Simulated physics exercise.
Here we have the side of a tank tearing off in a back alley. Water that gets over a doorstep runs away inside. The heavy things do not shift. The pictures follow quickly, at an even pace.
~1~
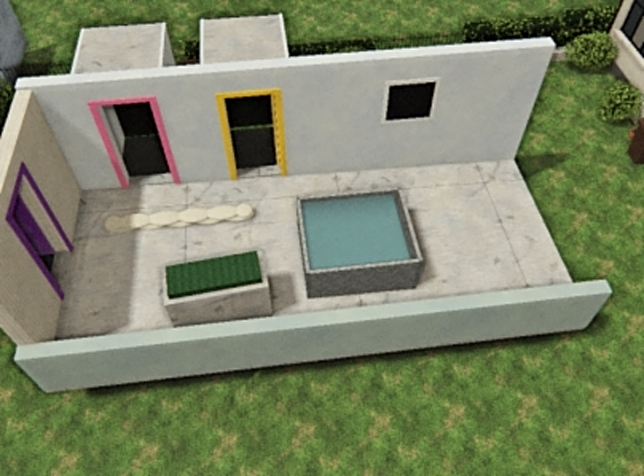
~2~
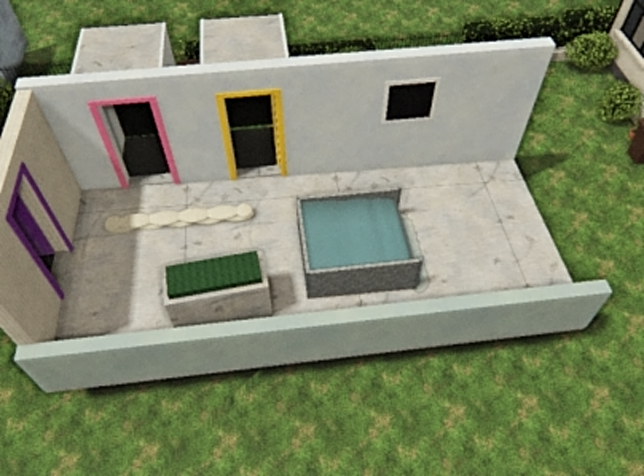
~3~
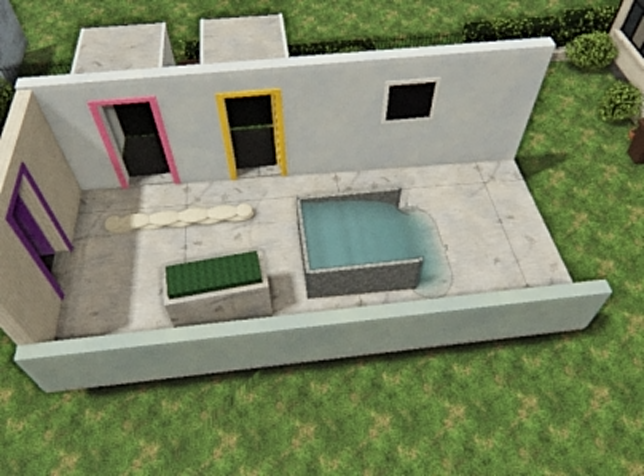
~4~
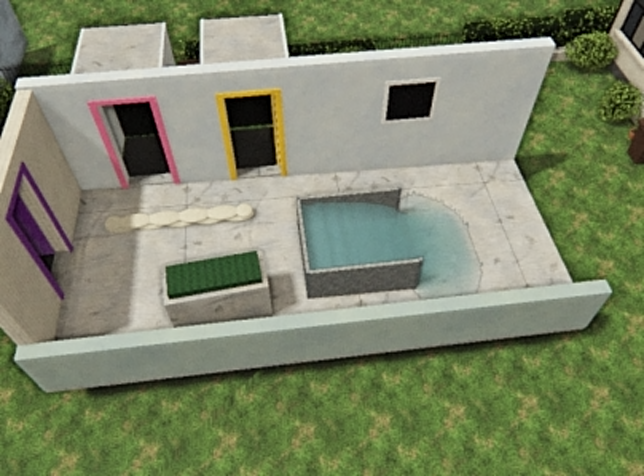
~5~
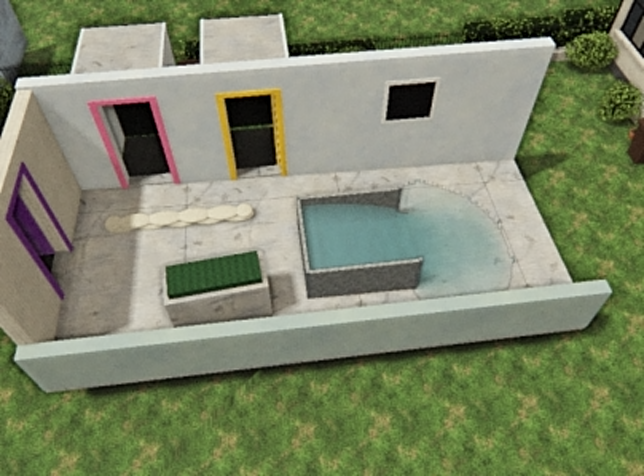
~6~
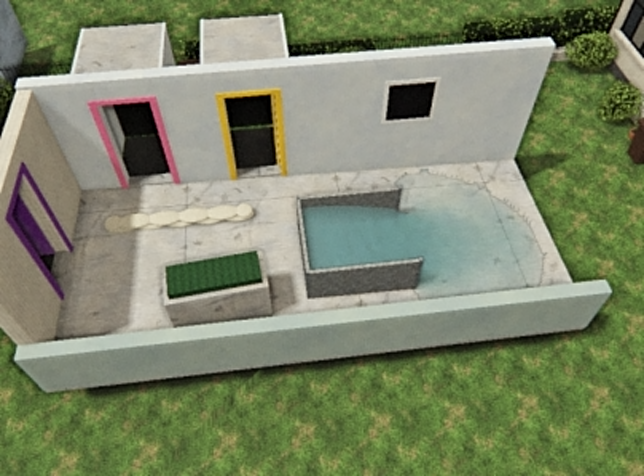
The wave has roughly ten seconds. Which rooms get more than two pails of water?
In the end: The purple door stays under that; the yellow door stays under that; the pink door stays under that.
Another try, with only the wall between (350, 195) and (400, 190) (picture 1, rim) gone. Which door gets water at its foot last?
I say the purple door.
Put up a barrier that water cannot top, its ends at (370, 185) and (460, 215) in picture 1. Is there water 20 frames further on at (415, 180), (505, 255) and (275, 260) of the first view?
In that order: Clear, awash, not flooded.
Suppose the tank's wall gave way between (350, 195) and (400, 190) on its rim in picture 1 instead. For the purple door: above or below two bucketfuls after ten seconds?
The purple door lets less in.
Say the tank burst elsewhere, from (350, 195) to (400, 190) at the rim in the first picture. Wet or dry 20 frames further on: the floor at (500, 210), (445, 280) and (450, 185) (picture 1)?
In turn: Awash, clear, wet.
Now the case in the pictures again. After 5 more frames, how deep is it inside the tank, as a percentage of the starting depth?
I make it 42 per cent.
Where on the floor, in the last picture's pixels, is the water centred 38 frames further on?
Roughly at (447, 245).
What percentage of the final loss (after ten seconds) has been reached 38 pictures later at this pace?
Some 90 per cent.
A moment on, water covers 35 % of the floor; the purple door not reached, the yellow door not reached, the pink door not reached.
Next, water covers 35 % of the floor; the purple door not reached, the yellow door not reached, the pink door not reached.
Then, water covers 35 % of the floor; the purple door not reached, the yellow door not reached, the pink door not reached.
Later, water covers 30 % of the floor; the purple door not reached, the yellow door not reached, the pink door not reached.
In the end, water covers 0 % of the floor; the purple door not reached, the yellow door not reached, the pink door not reached.
